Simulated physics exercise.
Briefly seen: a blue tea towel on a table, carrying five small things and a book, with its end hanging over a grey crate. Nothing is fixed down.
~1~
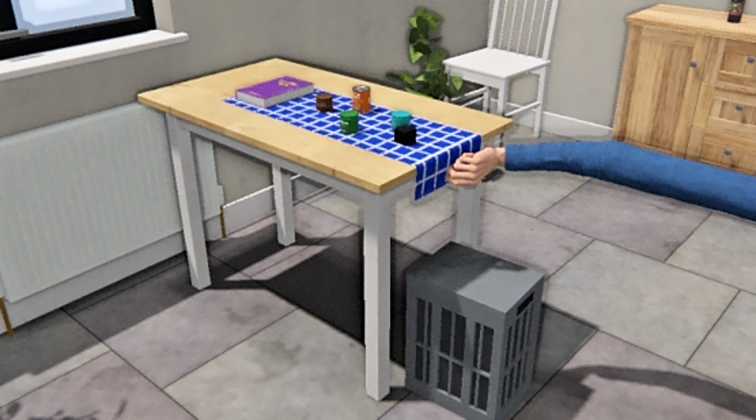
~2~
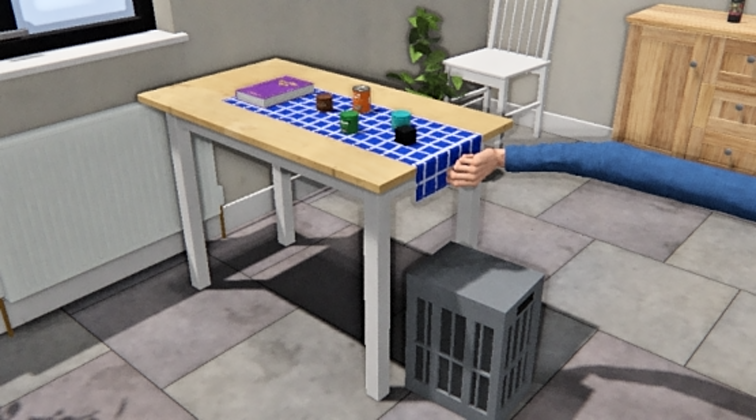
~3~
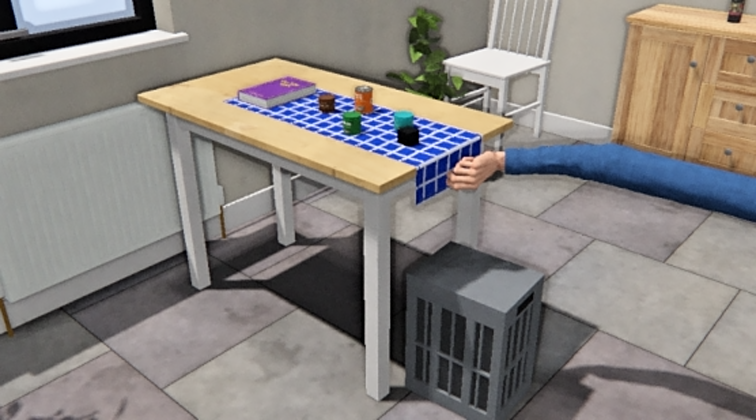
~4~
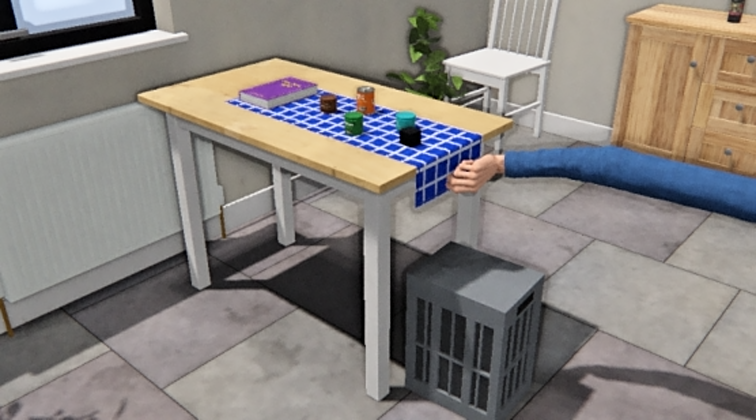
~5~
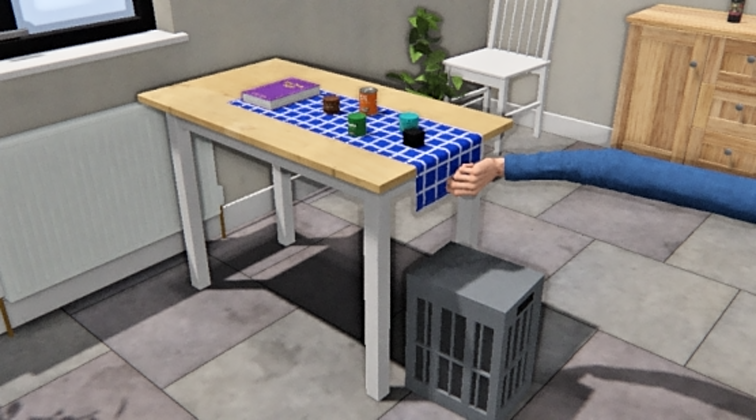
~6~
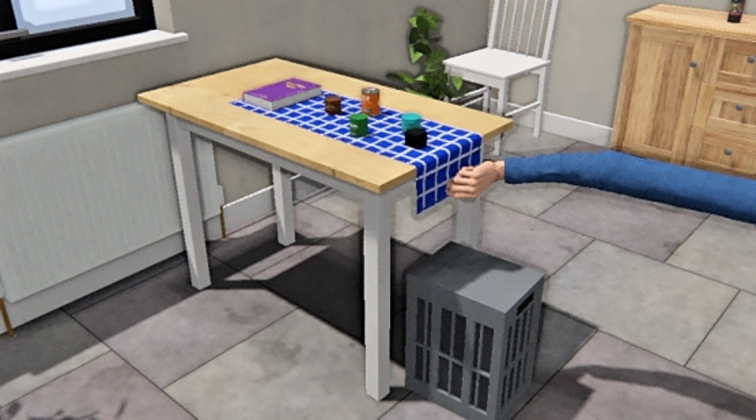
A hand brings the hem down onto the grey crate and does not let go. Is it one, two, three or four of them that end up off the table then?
Okay, the things that come down total two by my count.
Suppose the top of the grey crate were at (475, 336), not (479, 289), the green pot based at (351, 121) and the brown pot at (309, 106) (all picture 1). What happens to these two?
The green pot does not stay aboard, and the brown pot stays aboard.
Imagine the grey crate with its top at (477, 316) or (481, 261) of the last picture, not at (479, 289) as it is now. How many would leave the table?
Respectively 3 and 1.
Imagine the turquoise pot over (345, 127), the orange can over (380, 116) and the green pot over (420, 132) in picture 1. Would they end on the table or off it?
The turquoise pot keeps its place on top; the orange can keeps its place on top; the green pot drops off.
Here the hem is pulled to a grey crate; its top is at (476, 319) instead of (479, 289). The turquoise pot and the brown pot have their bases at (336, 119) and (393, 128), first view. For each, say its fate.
Turquoise pot: Safe; brown pot: Lost.
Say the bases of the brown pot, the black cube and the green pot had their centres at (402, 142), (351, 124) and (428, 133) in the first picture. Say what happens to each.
Looking at each one, the brown pot drops away, the black cube remains in position and the green pot drops away.
A little later, hem near (449, 236); black cube gone.
Next, hem on the crate; black cube and turquoise pot gone.
When it is over, hem on the crate; black cube and turquoise pot gone. It carries off two.
